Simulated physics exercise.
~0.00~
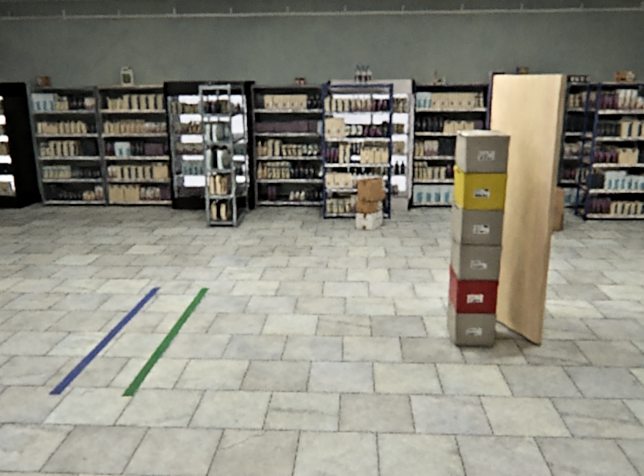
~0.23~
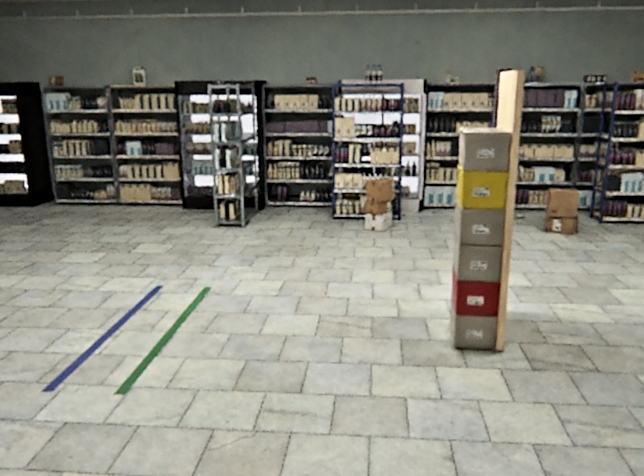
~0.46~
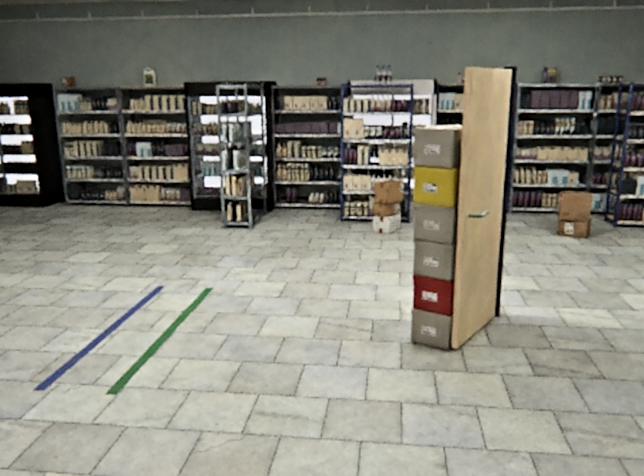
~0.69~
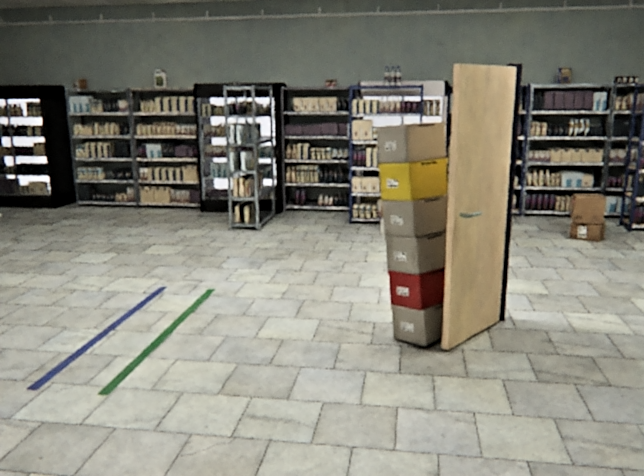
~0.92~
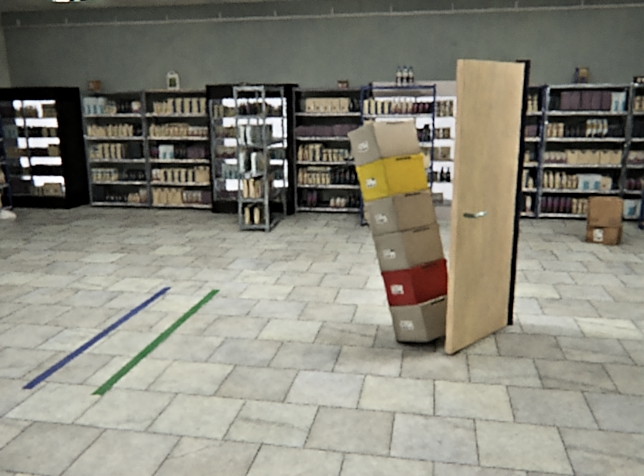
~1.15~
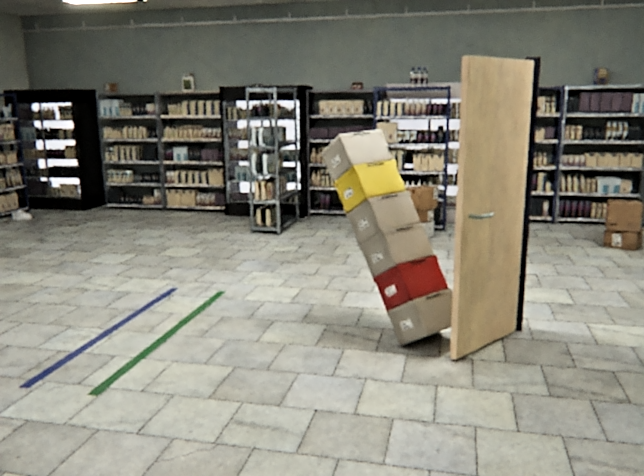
A wooden door swings round into a stack of six grey, red and yellow boxes on a shop's tiled floor, pushing the stack leftward; the boxes then lean steadily further left, towards blue and green floor lines.
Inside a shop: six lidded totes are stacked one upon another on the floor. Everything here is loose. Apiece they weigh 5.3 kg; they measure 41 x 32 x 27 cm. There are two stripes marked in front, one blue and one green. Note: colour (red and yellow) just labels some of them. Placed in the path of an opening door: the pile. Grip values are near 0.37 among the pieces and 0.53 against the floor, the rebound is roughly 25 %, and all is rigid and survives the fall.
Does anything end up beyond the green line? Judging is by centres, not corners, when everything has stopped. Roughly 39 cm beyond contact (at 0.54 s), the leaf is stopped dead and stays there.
Most likely every piece ends short of the line.
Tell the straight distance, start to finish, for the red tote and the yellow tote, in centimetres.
Moved: Red 110, yellow 240.
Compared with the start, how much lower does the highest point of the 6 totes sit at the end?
I'd put it at around 130 cm.
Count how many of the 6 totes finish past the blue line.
0.
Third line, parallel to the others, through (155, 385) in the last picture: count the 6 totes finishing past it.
The answer is 0.
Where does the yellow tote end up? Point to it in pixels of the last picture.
Its middle finishes near pixel (296, 272) of the last picture.
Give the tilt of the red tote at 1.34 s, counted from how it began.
About 50 degrees.
After 1.22 s, none of the 6 totes past the green line, 6 disturbed; yellow tote 38° from how it stood, 17 cm lower; red tote 38° from how it stood.
After 1.34 s, none of the 6 totes past the green line, 6 disturbed; red tote 51° from how it stood; yellow tote 51° from how it stood, 34 cm lower.
After 1.50 s, none of the 6 totes past the green line, 6 disturbed; red tote 75° from how it stood, 22 cm lower; yellow tote 71° from how it stood, 78 cm lower.
After 1.74 s, none of the 6 totes past the green line, 6 disturbed; yellow tote on its side; red tote on its side.
In the end (2.4 s), none of the 6 totes past the green line, 6 disturbed; red tote on its side; yellow tote on its side. The farthest middle lies 40 cm short of that line. From the last view, middles, red tote near (376, 303), yellow tote near (296, 272).
